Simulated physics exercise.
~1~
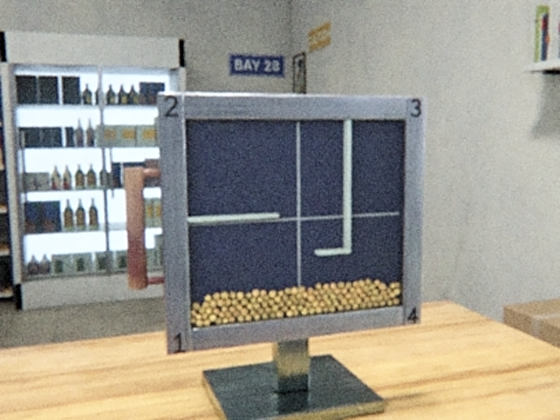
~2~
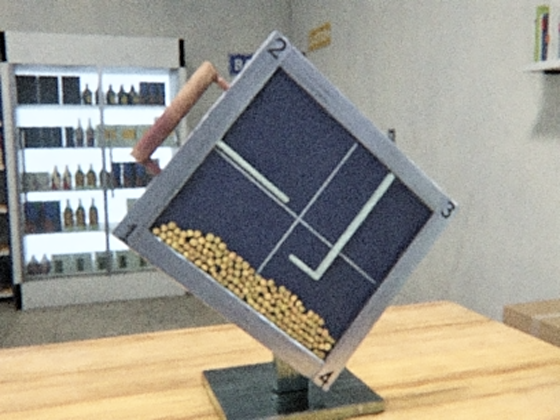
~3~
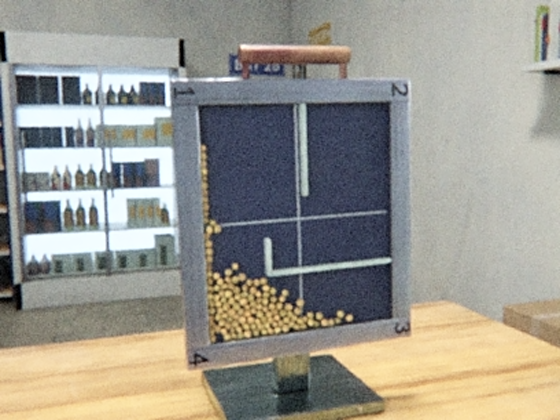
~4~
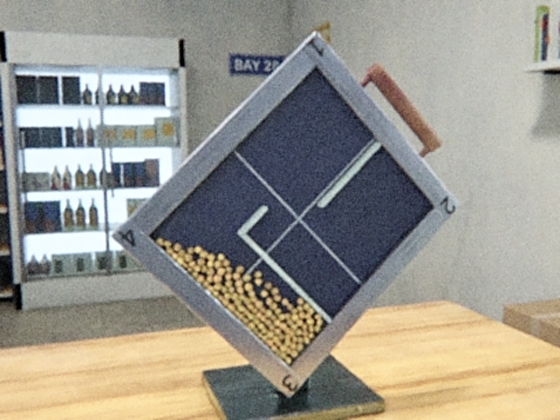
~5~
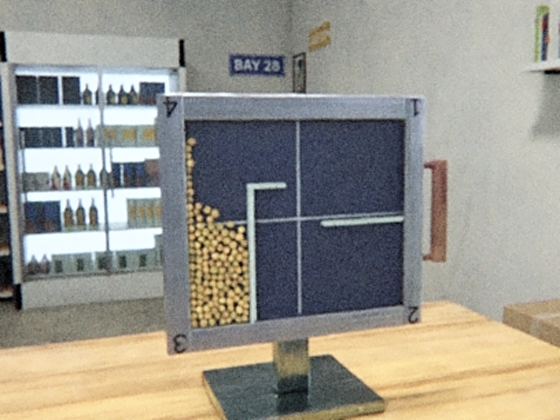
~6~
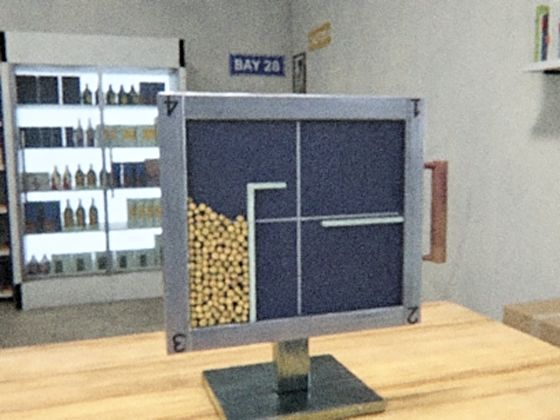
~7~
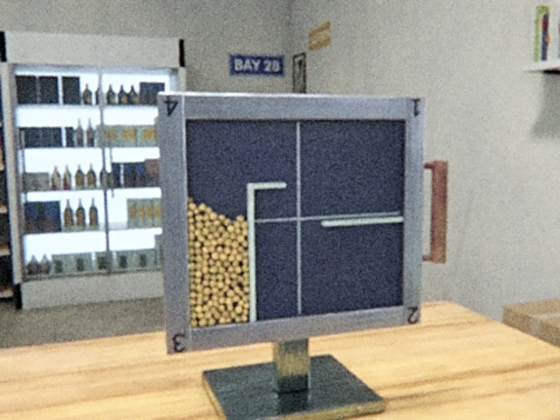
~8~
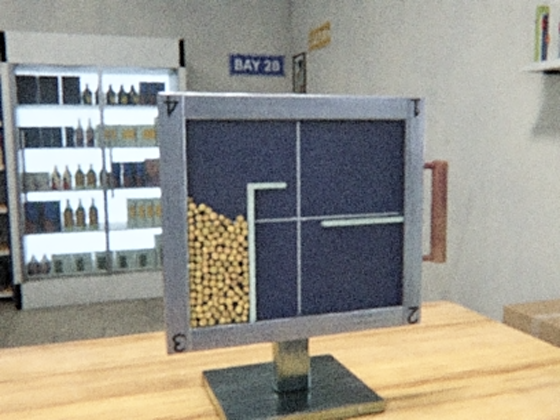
A square, clear-faced case with a grey frame and dark blue back stands on a dark base on a wooden counter, holding a layer of small tan beads along its bottom. Seen from the front by a still camera, it has pale inner walls, numbered corners and a reddish-brown handle at left, with lit bottle shelves behind. The case turns clockwise, the handle rising over the top, and the beads slide into the lowest corner. It stops upside down, handle at right. The last beads drop, and the heap rests at lower left, held by an upright wall and reaching slightly above the middle line.
